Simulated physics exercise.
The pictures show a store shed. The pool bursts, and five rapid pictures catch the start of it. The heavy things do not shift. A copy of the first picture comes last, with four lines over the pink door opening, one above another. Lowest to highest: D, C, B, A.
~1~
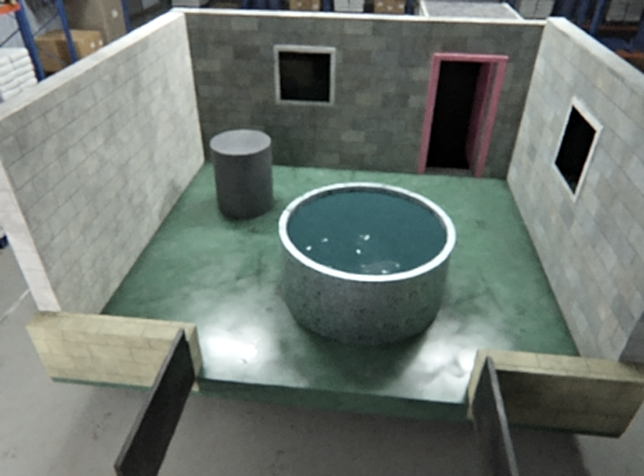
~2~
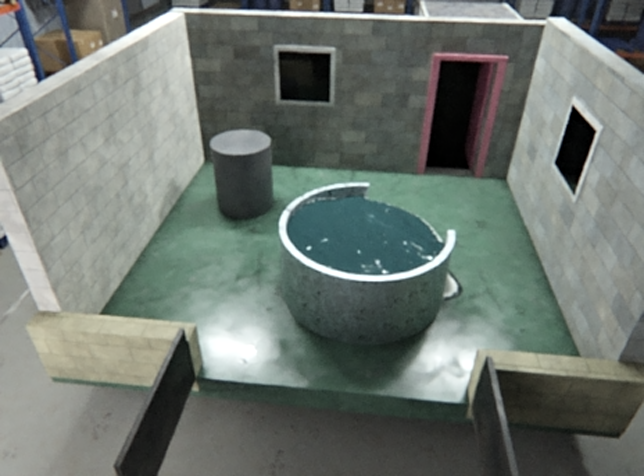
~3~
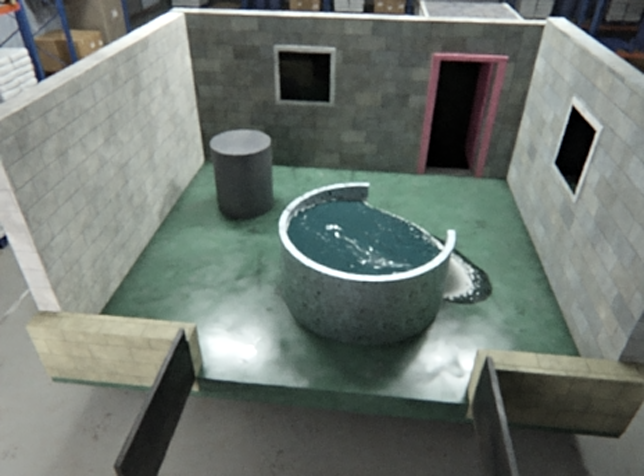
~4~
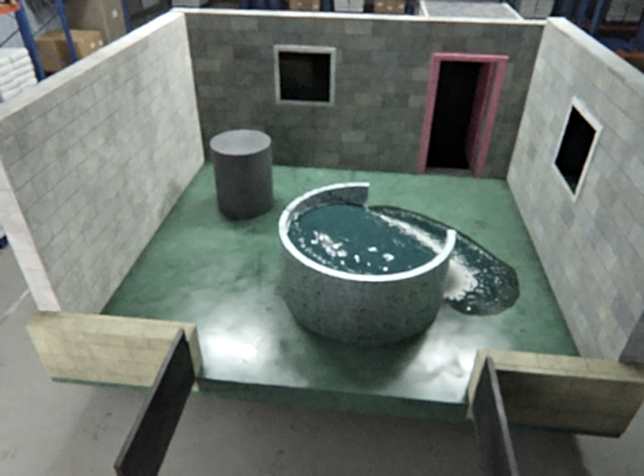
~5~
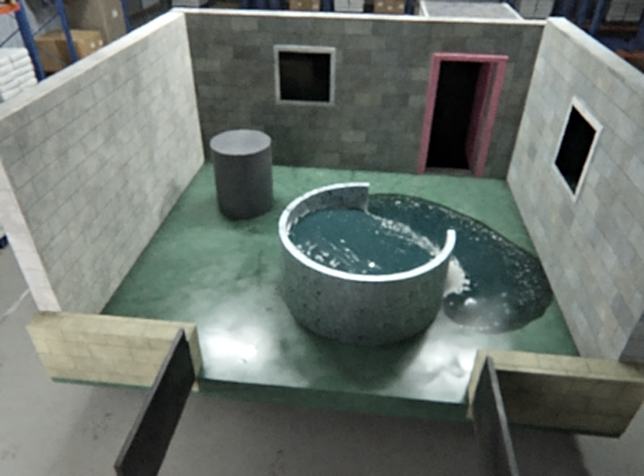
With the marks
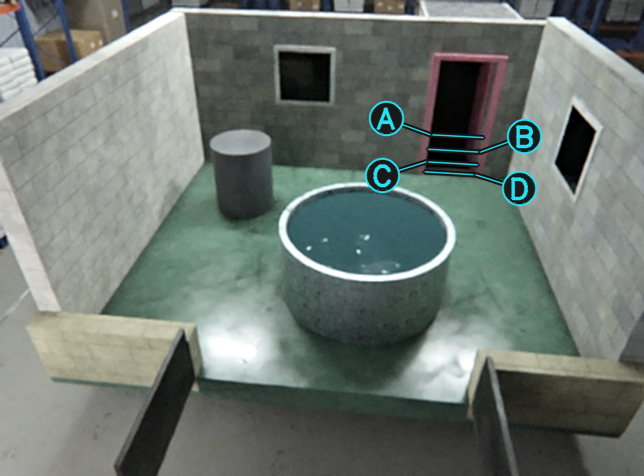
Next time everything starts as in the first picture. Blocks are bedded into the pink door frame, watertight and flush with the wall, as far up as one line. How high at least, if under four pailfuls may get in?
Mark B.
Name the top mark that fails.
The answer is C.
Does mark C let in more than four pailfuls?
Yes.
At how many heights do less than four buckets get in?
Two of the four.
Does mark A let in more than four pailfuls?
No.
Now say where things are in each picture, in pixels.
In the first picture, water in the pool at rest, its middle at (366, 230); foot of the pink doorway at (449, 175); open gate at (334, 332).
In the second picture, 2 % of the ground under water, visible out to (450, 294).
In the third picture, 6 % of the ground under water, visible out to (469, 282).
In the fourth picture, 12 % of the ground under water, visible out to (511, 293).
In the fifth picture, 22 % of the ground under water, visible out to (545, 284).
In cyan, A at (456, 136); B at (454, 150); C at (451, 163); D at (450, 173); from the bottom up D, C, B, A.
With A, nothing gets over.
With B, a bucket or two gets in.
With C, about 13 bucketfuls get in.
With D, dozens of bucketfuls pour in.
